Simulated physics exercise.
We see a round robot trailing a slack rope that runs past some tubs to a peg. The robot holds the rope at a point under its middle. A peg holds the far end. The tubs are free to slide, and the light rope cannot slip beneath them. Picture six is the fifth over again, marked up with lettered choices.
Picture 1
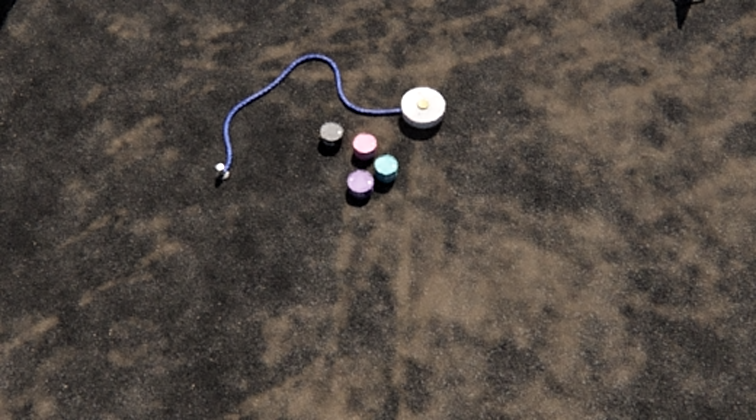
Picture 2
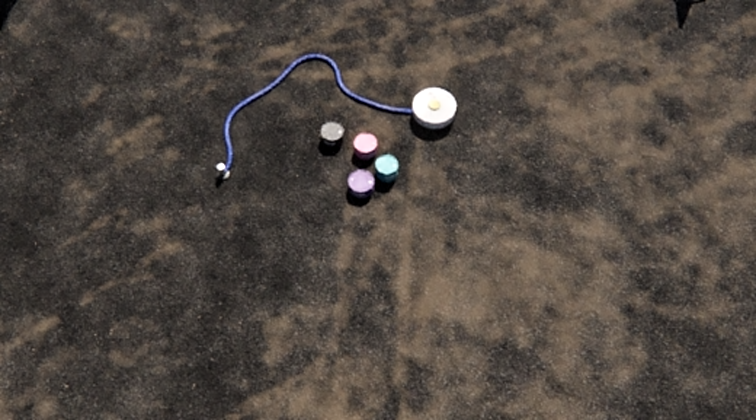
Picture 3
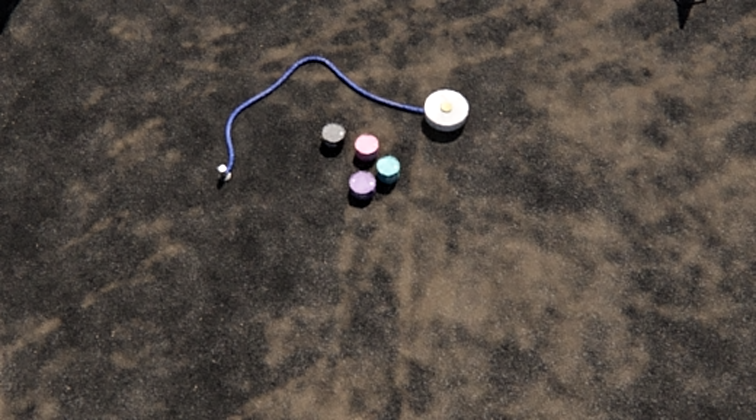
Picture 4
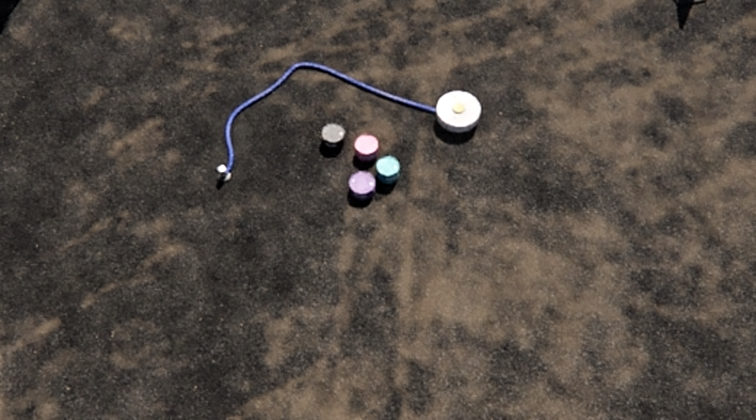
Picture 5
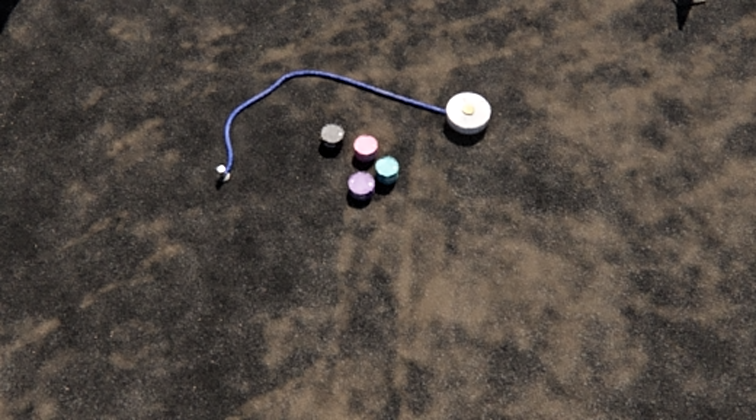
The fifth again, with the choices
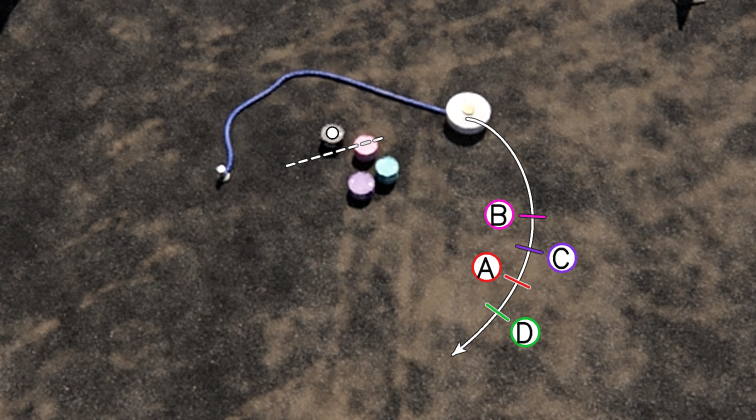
The round white robot slid steadily to the right, drawing the slack out of the blue rope pegged at its left end, while the black, pink, turquoise and purple tubs below stayed practically still.
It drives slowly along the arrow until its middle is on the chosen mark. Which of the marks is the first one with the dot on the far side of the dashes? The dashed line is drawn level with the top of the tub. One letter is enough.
It must go as far as D.
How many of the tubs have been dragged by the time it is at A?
Two.
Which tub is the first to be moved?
The black one.
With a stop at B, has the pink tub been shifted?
No.
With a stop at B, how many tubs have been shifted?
By then, none.
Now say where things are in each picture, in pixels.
The first frame shows pink tub (365, 147); black tub (332, 135); turquoise tub (386, 169).
The second frame shows robot (434, 109); purple tub (361, 184).
The third frame shows robot (446, 112); pink tub (367, 148).
The fourth frame shows robot (458, 113); turquoise tub (388, 170).
The fifth frame shows robot (468, 114); peg (222, 173); pink tub (366, 149); black tub (333, 137).
On the marked copy, A at (517, 282); B at (533, 216); C at (529, 249); D at (497, 312); the dashed line at (335, 152); the route from (467, 119) via (532, 230) to (453, 355); the white dot at (332, 133).
With D. Early on, robot (524, 168); black tub (333, 137).
Further on, robot (531, 244); black tub (333, 142).
At the end, robot (499, 309); pink tub (359, 166); black tub (337, 162); turquoise tub (382, 176); the dot on the black tub is over the dashed line.
As for the rest, A leaves the dotted tub short, at (335, 153); B leaves the dotted tub short, at (333, 137); C leaves the dotted tub short, at (334, 143).
